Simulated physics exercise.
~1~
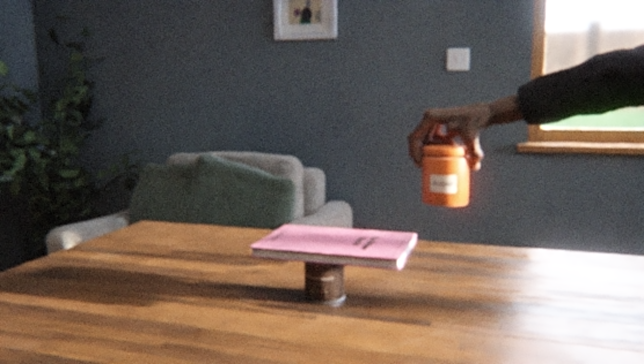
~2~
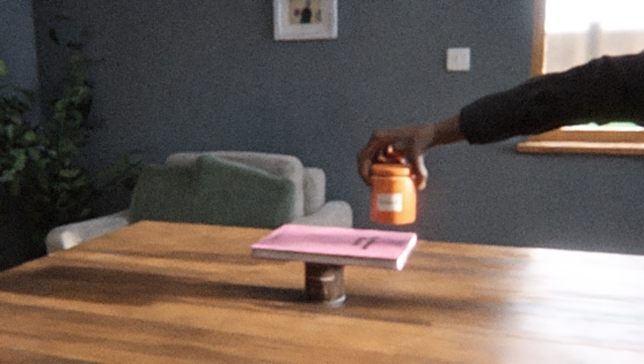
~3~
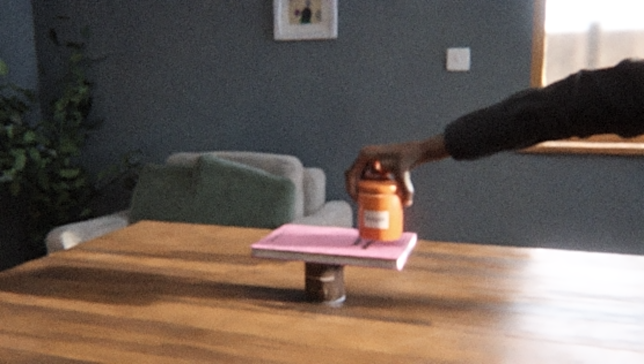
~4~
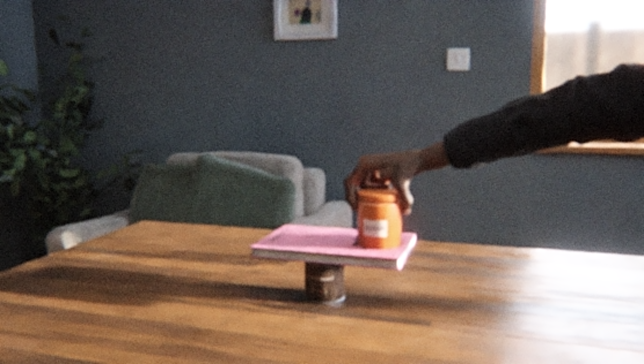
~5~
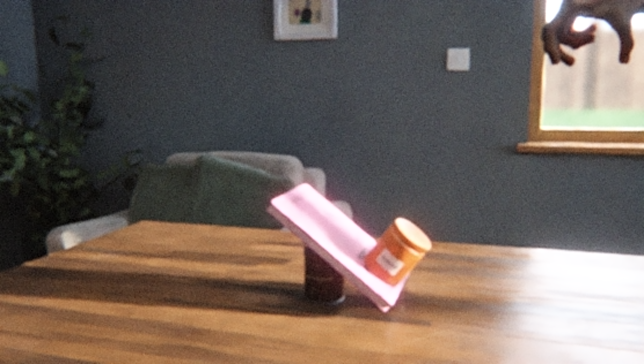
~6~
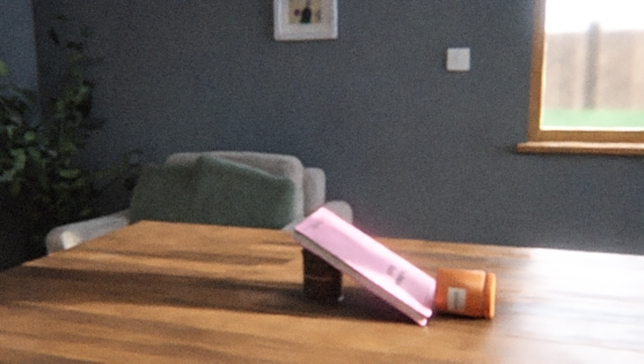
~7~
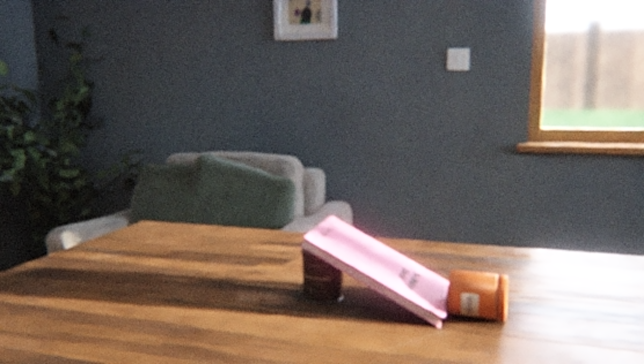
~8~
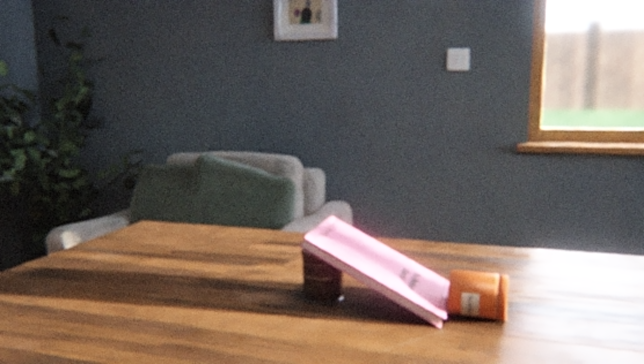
At the start, a pink book lies balanced flat on a small brown tin on a wooden table, while a hand reaching in from the right holds an orange jar in the air. The hand carries the jar left and lowers it upright onto the right side of the book. Once the hand lets go and draws back, the book tips steeply down to the right and the jar leans with it. The jar drops onto its side on the table, and the book slides a little farther right. Finally, the book rests slanted against the tin, which still stands, with the fallen jar at its lower end.
